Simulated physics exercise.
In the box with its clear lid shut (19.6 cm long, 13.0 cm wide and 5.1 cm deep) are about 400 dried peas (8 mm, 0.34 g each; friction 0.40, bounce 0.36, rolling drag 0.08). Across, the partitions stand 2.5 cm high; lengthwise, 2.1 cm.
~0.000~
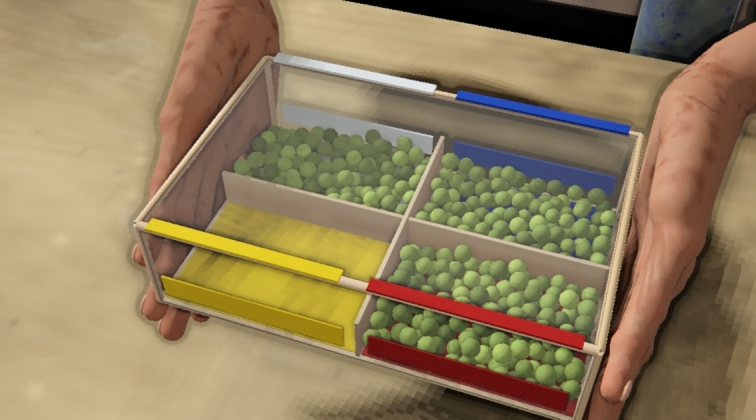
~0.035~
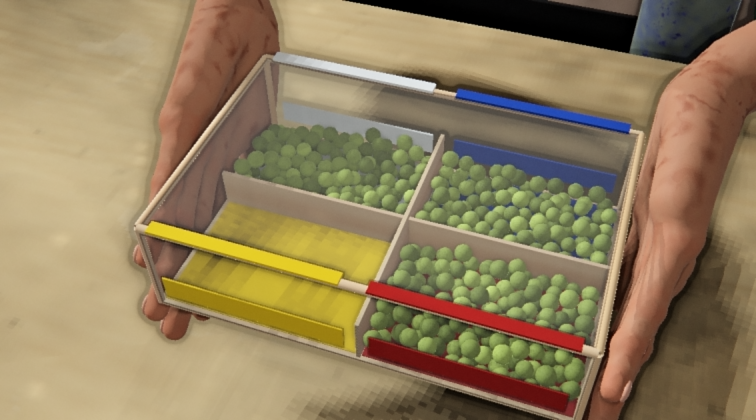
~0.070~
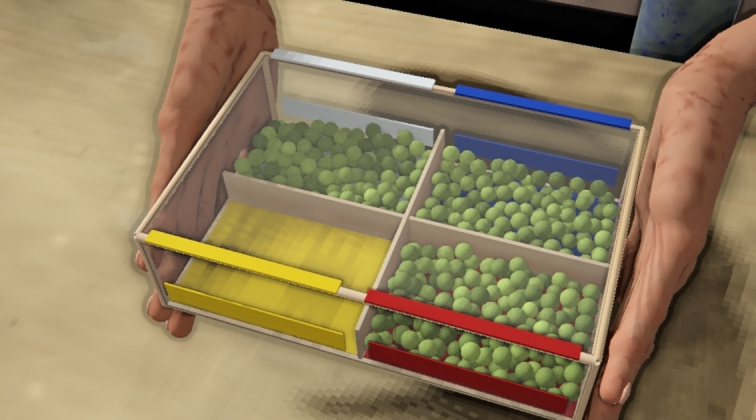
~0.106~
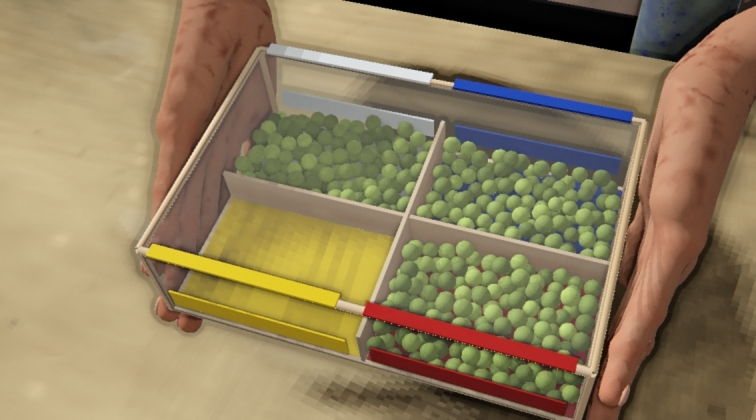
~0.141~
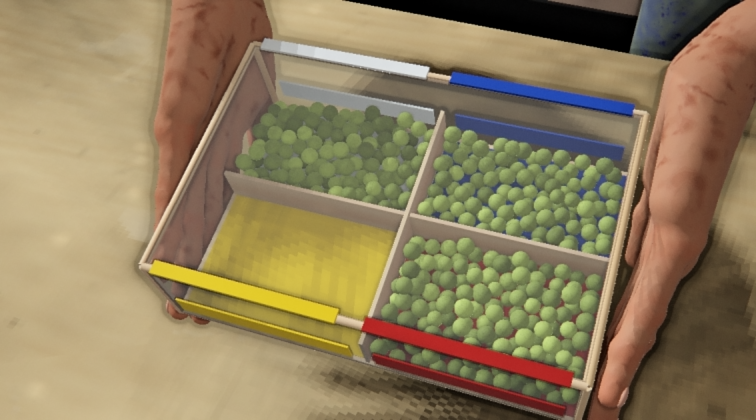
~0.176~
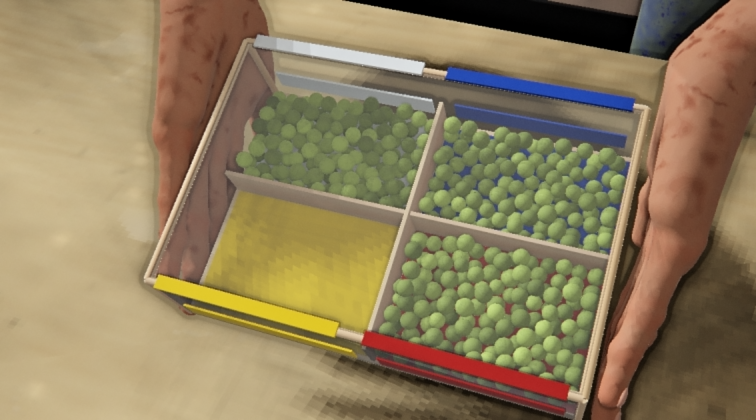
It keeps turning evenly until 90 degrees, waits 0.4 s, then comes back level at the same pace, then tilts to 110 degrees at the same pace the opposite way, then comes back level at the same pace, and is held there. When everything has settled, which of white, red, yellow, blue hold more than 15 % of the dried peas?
White: More, red: Not more, yellow: Not more, blue: More.
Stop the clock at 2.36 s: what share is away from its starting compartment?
Roughly 40 per cent.
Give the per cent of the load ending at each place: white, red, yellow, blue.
Out of a hundred, white gets 40, red gets 0, yellow gets 0 and blue gets 60.
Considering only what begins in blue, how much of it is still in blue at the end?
90 %, roughly.
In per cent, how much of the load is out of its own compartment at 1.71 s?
Roughly 45 per cent is out of its starting compartment by then.
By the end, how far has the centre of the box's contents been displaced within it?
I'd say close to 3.0 centimetres in total.
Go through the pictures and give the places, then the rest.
Box at (352, 292); tilt 0 degrees; white 35 %, red 35 %, blue 30 %, in the first frame.
Box at (352, 294); tilt 1 degrees, in the second frame.
Box at (351, 301); tilt 4 degrees; low side front, in the third frame.
Box at (350, 313); tilt 10 degrees; low side front, in the fourth frame.
Box at (350, 326); tilt 17 degrees; low side front, in the fifth frame.
Box at (351, 338); tilt 24 degrees; low side front; white 35 %, red 35 %, blue 30 %. It turns about 205 degrees a second, in the sixth frame.
Then, at 1.01 s, tilt 88 degrees; white 10 %, red 50 %, yellow 30 %, blue 10 %; middle of all pieces near (419, 275).
After 1.71 s, tilt 28 degrees; white 10 %, red 50 %, yellow 30 %, blue 10 %; middle of all pieces near (397, 267).
After 2.36 s, tilt 83 degrees; white 40 %, blue 60 %; middle of all pieces near (428, 279).
After 2.97 s, tilt 0 degrees; white 40 %, blue 60 %; middle of all pieces near (455, 185).
At rest (3.9 s), white 40 %, red 0 %, yellow 0 %, blue 60 %.
